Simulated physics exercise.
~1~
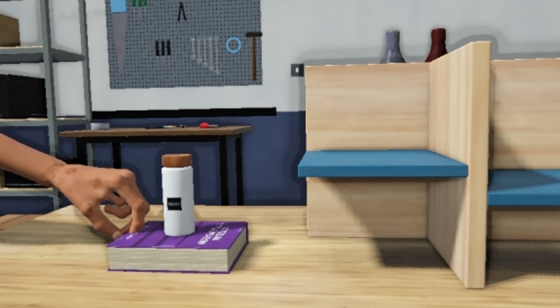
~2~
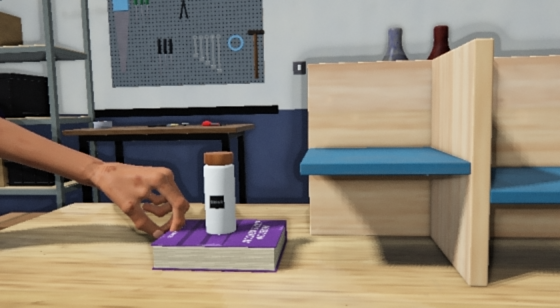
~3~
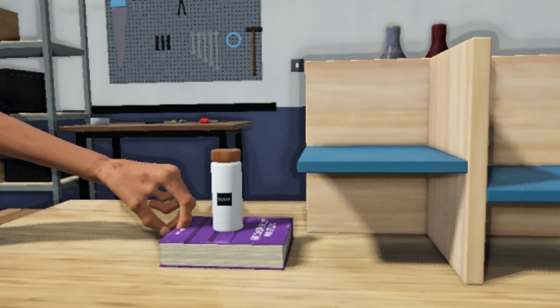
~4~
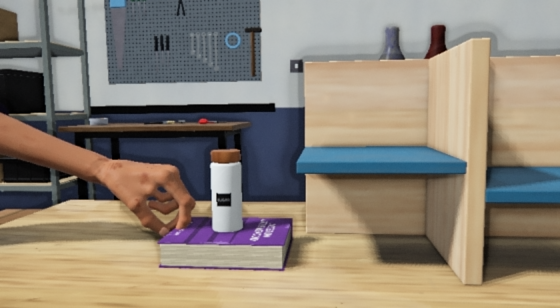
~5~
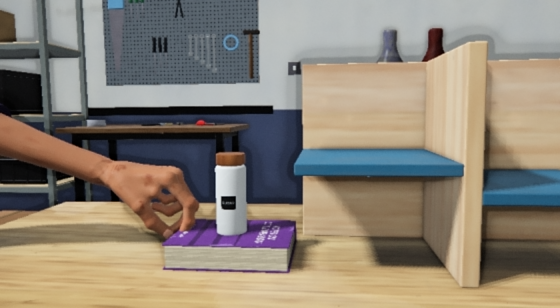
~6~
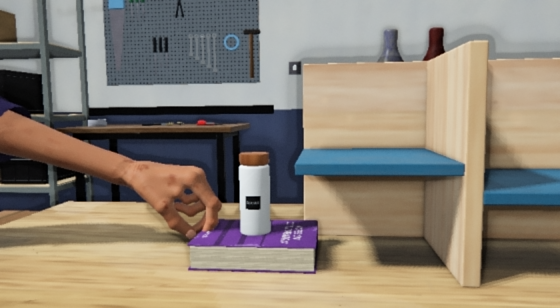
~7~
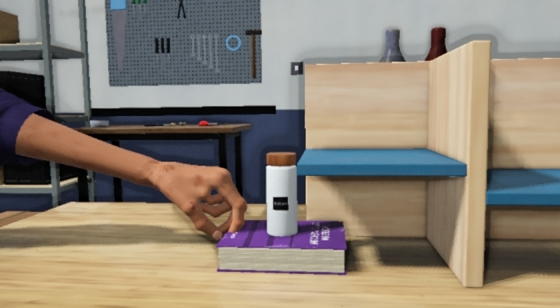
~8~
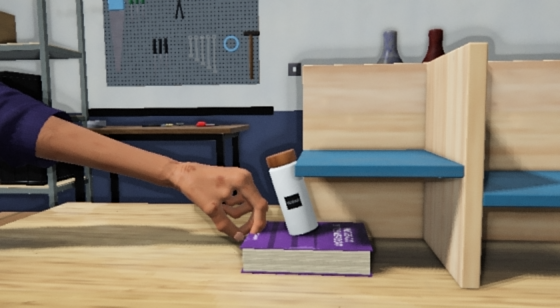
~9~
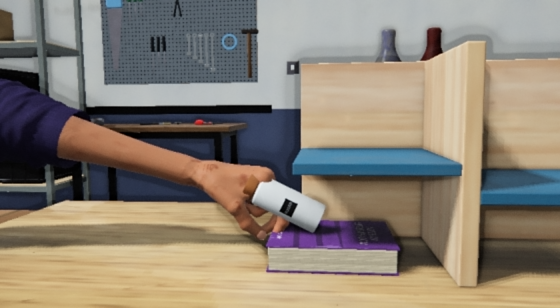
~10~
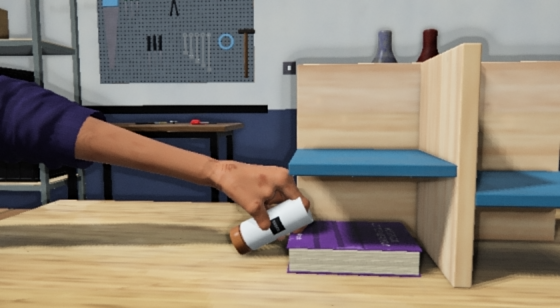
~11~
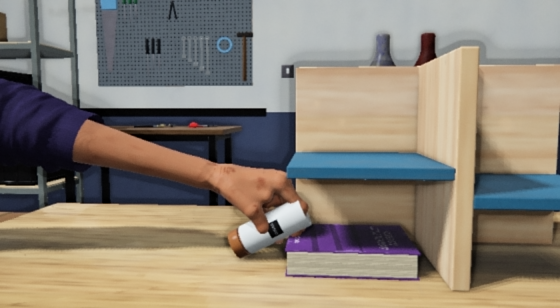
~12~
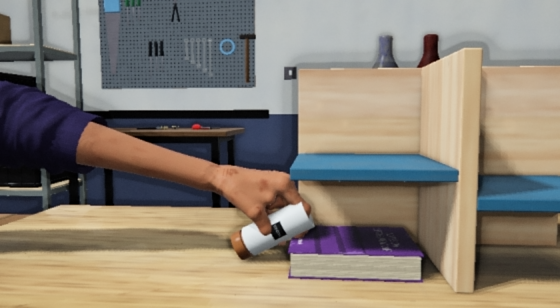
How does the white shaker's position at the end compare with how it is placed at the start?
At the start the white shaker stands upright on the purple book, but by the end it is on its side, leaning against the left edge of the book.
